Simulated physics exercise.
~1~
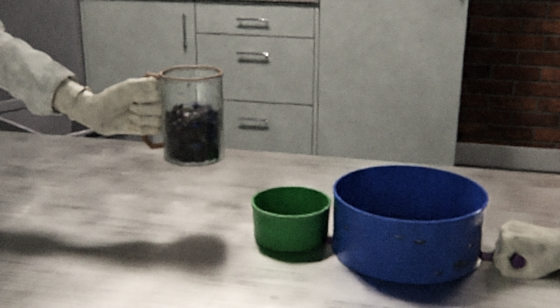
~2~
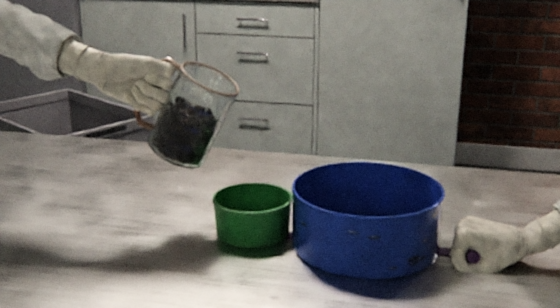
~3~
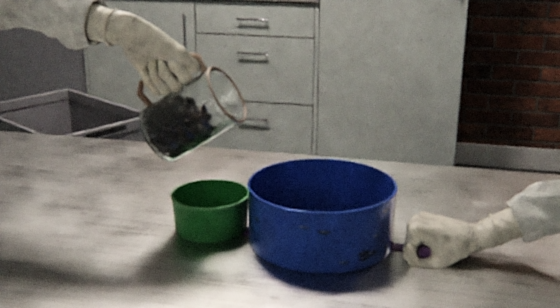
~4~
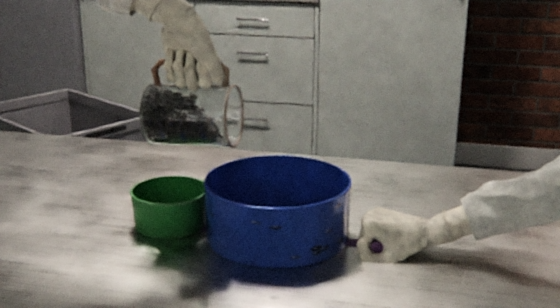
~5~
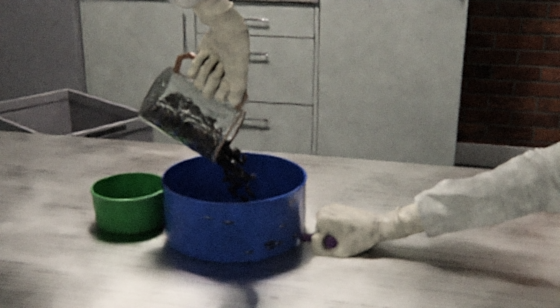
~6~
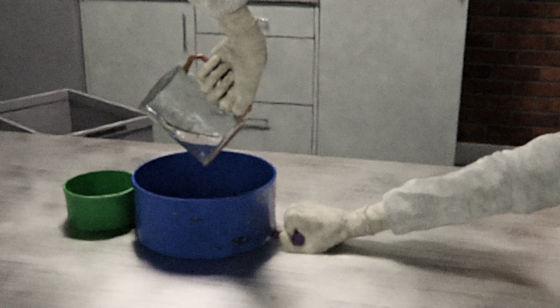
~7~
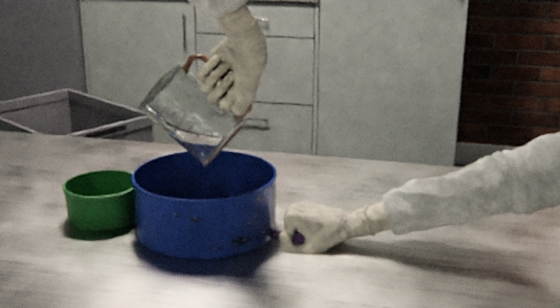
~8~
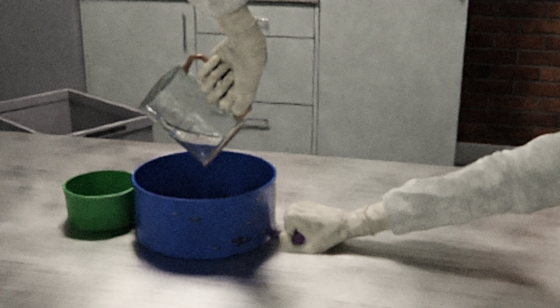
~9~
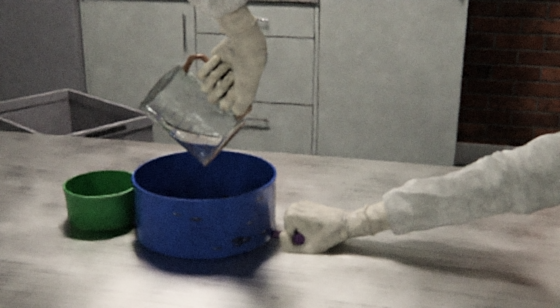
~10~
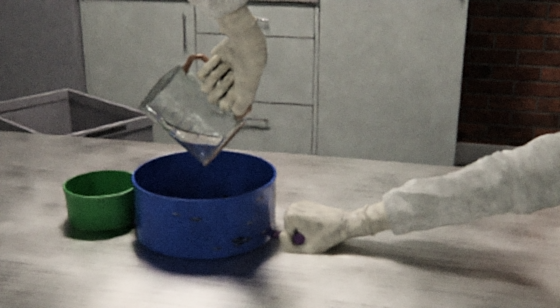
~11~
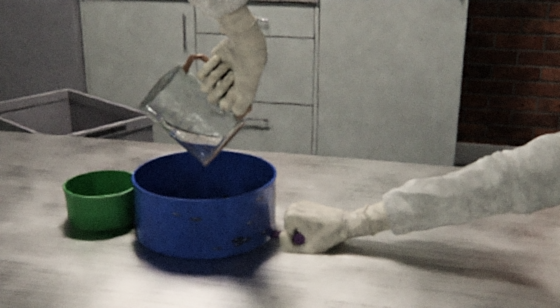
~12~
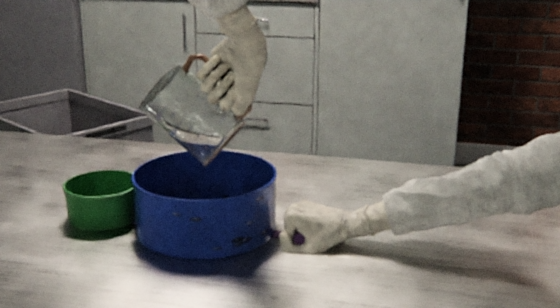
Gloved hand tipping black beans from a glass jug into a blue pot as another hand pulls pot and green dish left.
